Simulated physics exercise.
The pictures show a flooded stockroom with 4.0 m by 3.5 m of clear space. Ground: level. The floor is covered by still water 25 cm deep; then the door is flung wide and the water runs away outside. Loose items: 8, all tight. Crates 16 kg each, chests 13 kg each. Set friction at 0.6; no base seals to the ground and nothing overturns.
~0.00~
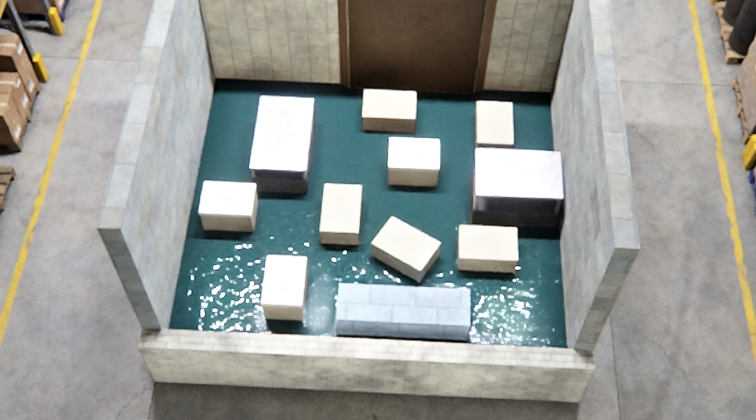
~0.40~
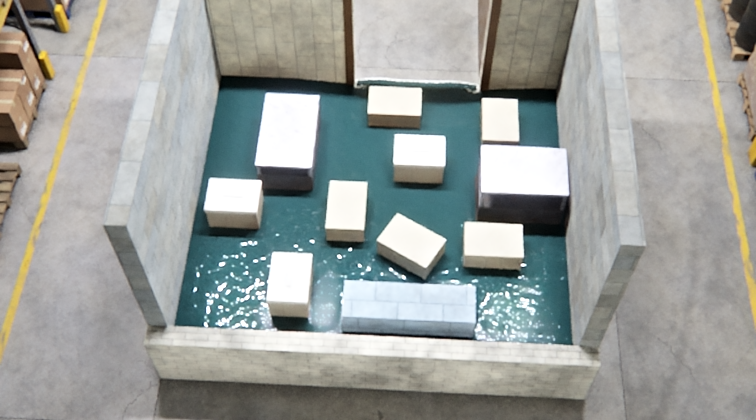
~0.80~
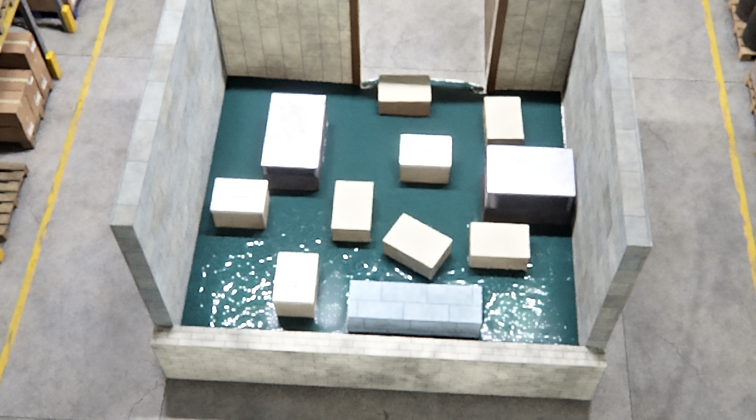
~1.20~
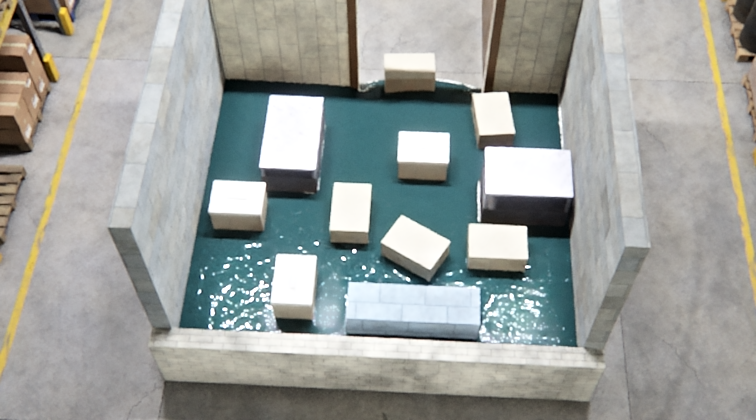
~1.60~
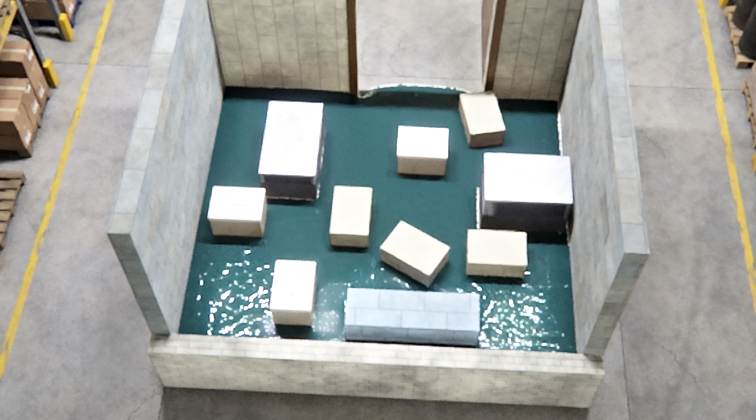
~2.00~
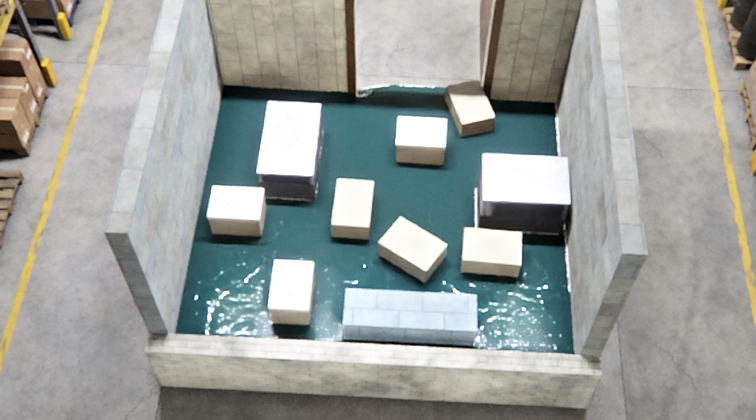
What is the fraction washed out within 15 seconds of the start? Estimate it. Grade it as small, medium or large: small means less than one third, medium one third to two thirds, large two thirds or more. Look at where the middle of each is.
I would call it large.
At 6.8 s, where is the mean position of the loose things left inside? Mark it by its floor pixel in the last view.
It sits at about (357, 199).
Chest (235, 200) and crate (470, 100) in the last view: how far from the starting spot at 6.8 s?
Respectively, 10 cm and washed out.
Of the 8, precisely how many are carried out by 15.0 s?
7.
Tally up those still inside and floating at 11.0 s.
The number is 2.
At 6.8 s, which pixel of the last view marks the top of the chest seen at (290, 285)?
Somewhere around (335, 238), I'd say.
After 3.0 s 2 of 8 are out; 6 afloat.
After 6.8 s 4 of 8 are out; 4 afloat.
After 11.0 s 6 of 8 are out; 2 afloat.
After 15.0 s 7 of 8 are out; 1 afloat.
